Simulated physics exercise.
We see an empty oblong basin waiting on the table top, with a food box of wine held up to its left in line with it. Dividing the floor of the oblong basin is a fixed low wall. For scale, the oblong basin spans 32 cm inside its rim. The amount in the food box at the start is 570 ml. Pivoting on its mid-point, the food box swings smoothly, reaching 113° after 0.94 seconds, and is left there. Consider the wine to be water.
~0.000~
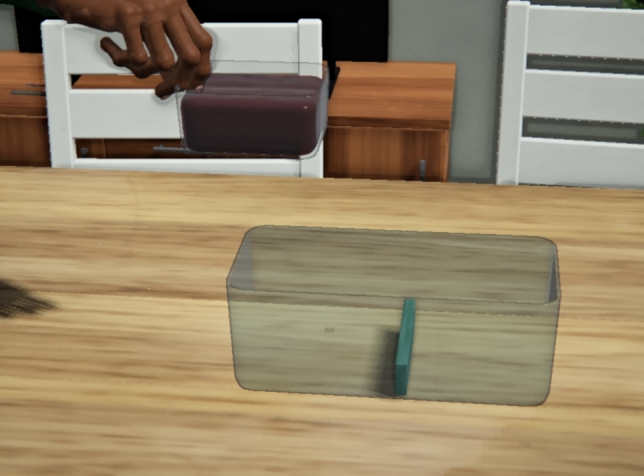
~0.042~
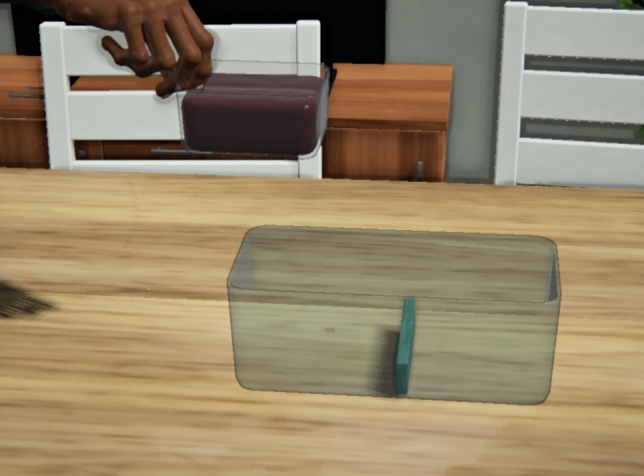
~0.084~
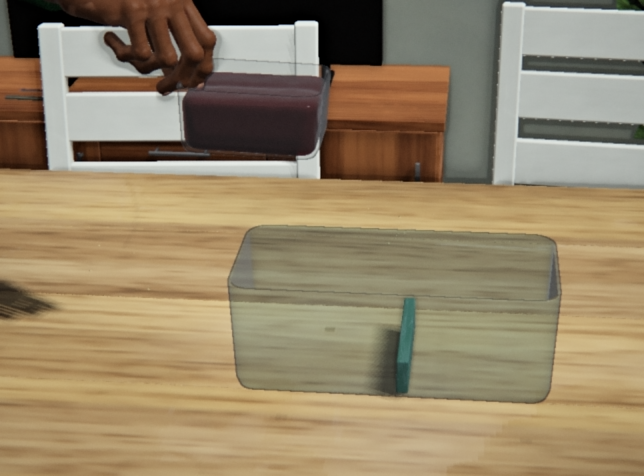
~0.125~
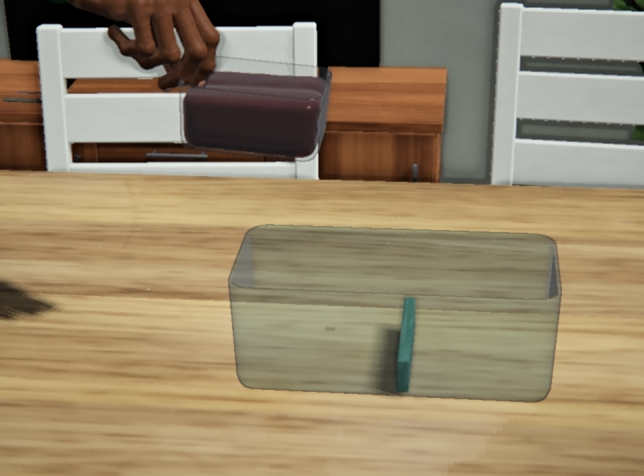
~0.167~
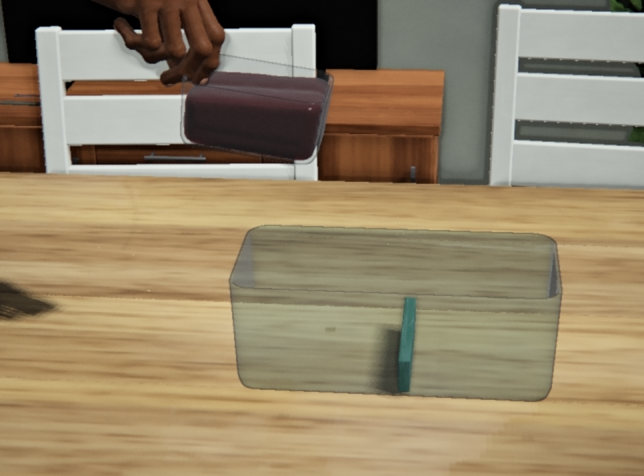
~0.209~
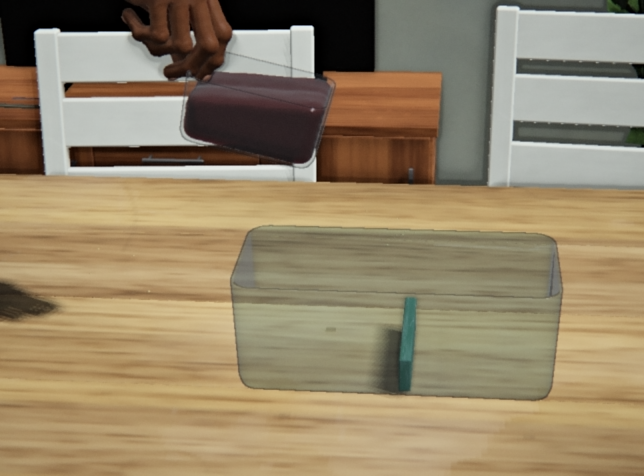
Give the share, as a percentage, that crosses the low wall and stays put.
Around 47 %.
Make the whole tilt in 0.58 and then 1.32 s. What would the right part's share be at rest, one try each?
Roughly 25 per cent the first time and 55 per cent the second.
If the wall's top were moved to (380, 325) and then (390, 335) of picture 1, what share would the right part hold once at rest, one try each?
I'd put it at about 70 per cent for the first and about 60 per cent for the second.
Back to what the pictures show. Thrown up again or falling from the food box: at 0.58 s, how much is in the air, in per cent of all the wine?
Close to 48 in a hundred.
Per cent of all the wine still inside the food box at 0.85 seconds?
About 4 per cent.
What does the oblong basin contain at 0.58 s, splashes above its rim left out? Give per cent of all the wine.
20 %, more or less.
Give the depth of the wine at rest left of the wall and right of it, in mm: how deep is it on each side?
Once settled, the left stands around 14 mm and the right around 14 mm.
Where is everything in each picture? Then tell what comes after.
In the first picture, tilt 0°; pouring edge (324, 82); surface from (189, 86) to (323, 89); the oblong basin's rim runs from (238, 257) to (557, 272); the wall's top is at (406, 332).
In the second picture, tilt 1°; pouring edge (324, 82); surface from (189, 85) to (323, 89).
In the third picture, tilt 2°; pouring edge (325, 84); surface from (190, 84) to (323, 89).
In the fourth picture, tilt 5°; pouring edge (327, 86); surface from (192, 83) to (325, 90).
In the fifth picture, tilt 9°; pouring edge (329, 91); surface from (193, 84) to (327, 91).
In the sixth picture, tilt 13°; pouring edge (331, 97); surface from (195, 84) to (330, 92).
By 0.58 s the tilt is 76° and 34 per cent is still to pour, 8 is left of the wall and 11 right of it.
By 0.85 s the tilt is 110° and 4 per cent is still to pour, 43 is left of the wall and 47 right of it.
By 1.13 s the tilt is 113° and 0 per cent is still to pour, 52 is left of the wall and 47 right of it.
By 1.44 s the tilt is 113° and 0 per cent is still to pour, 52 is left of the wall and 47 right of it.
At rest 52 per cent lies left of the wall, 47 right of it and 1 outside.
